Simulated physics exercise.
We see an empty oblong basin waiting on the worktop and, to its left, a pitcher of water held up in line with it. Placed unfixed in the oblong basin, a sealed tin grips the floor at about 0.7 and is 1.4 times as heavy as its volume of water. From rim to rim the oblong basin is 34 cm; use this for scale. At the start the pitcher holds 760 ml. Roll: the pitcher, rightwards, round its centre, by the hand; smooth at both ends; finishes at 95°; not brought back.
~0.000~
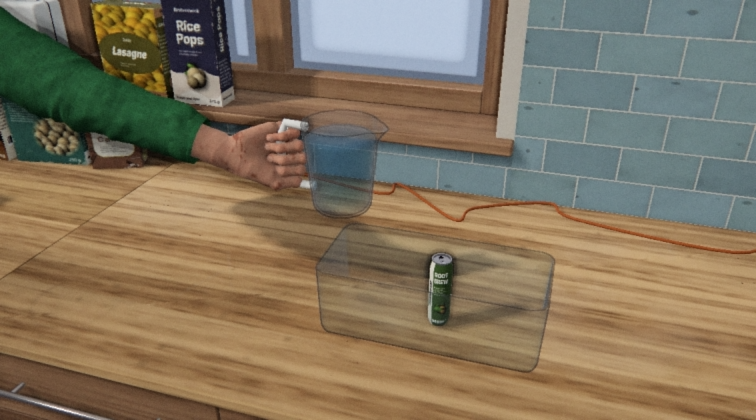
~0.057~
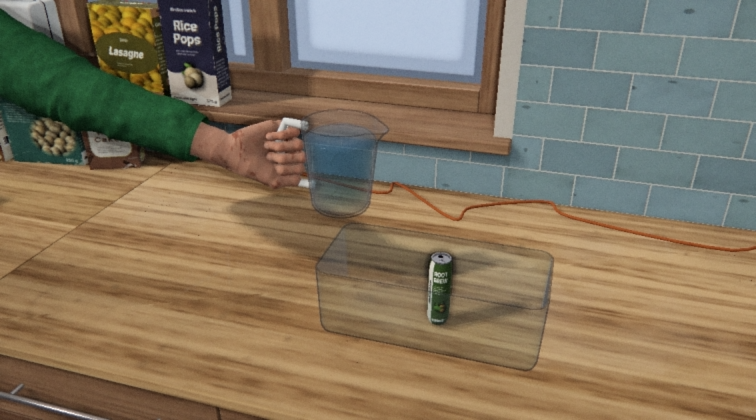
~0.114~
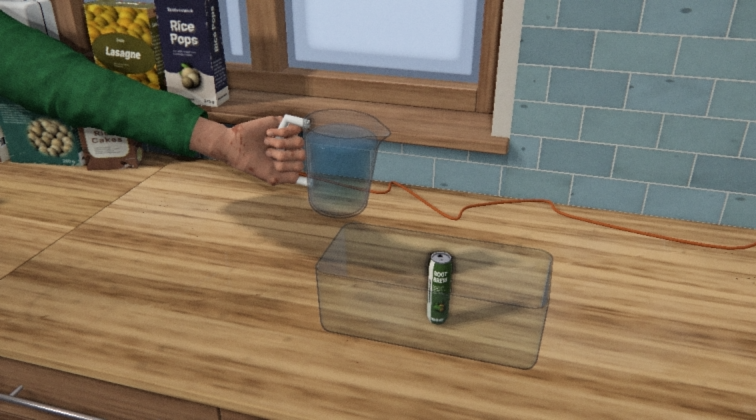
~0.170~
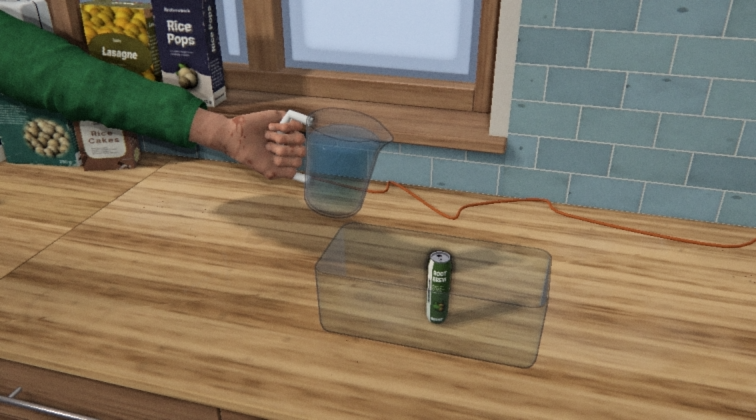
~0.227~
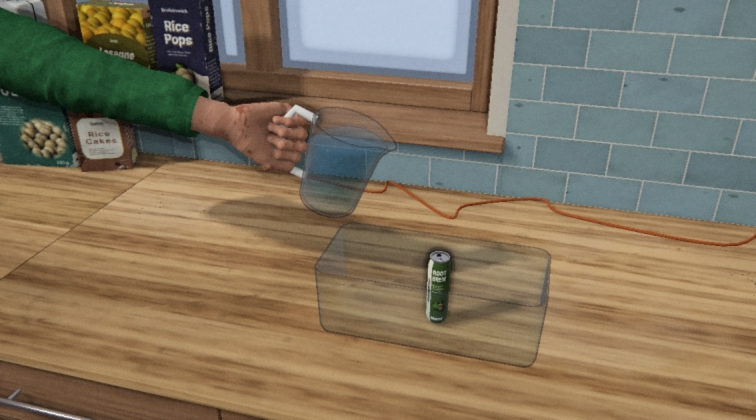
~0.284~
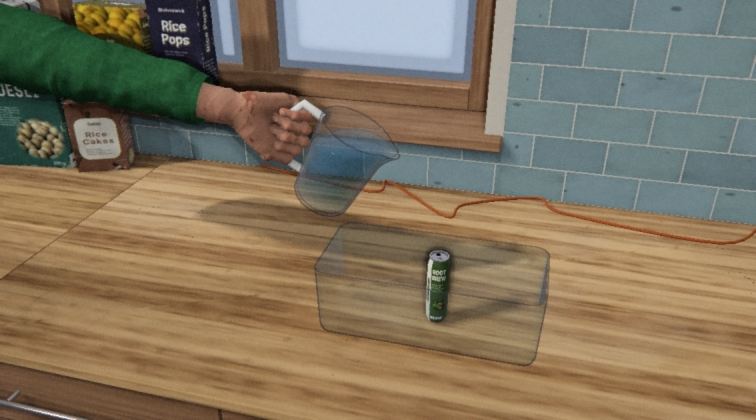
On a wooden kitchen worktop, a green-sleeved arm holds a clear pitcher of water upright by its handle, to the left of a see-through oblong basin with a green can standing within its outline. The hand then gradually tilts the pitcher rightward toward the basin, while the basin and can stay still.
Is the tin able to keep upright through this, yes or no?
No, it topples.
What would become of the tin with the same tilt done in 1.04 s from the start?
Outcome - the tin comes down.
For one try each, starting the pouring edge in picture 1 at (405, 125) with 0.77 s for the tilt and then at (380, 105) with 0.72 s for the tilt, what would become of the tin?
First it keeps standing; then it topples.
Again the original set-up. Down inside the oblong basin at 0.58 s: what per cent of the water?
Roughly 10 percent.
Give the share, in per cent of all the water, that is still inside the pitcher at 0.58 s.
68 %.
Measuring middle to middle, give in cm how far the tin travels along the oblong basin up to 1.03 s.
Around 8 centimetres.
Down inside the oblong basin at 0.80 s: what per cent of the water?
About 56 %.
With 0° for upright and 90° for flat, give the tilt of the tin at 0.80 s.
It leans about 5° from upright.
Then, 0.58 s in, the tilt is 81° and 67 per cent is still to pour; the tin stands where it began.
Then, 0.80 s in, the tilt is 95° and 26 per cent is still to pour; the tin leans 5°.
Then, 1.03 s in, the tilt is 95° and 7 per cent is still to pour; the tin lies on its side.
Then, 1.28 s in, the tilt is 95° and 1 per cent is still to pour; the tin lies on its side.
Finally, the tin lies on its side.
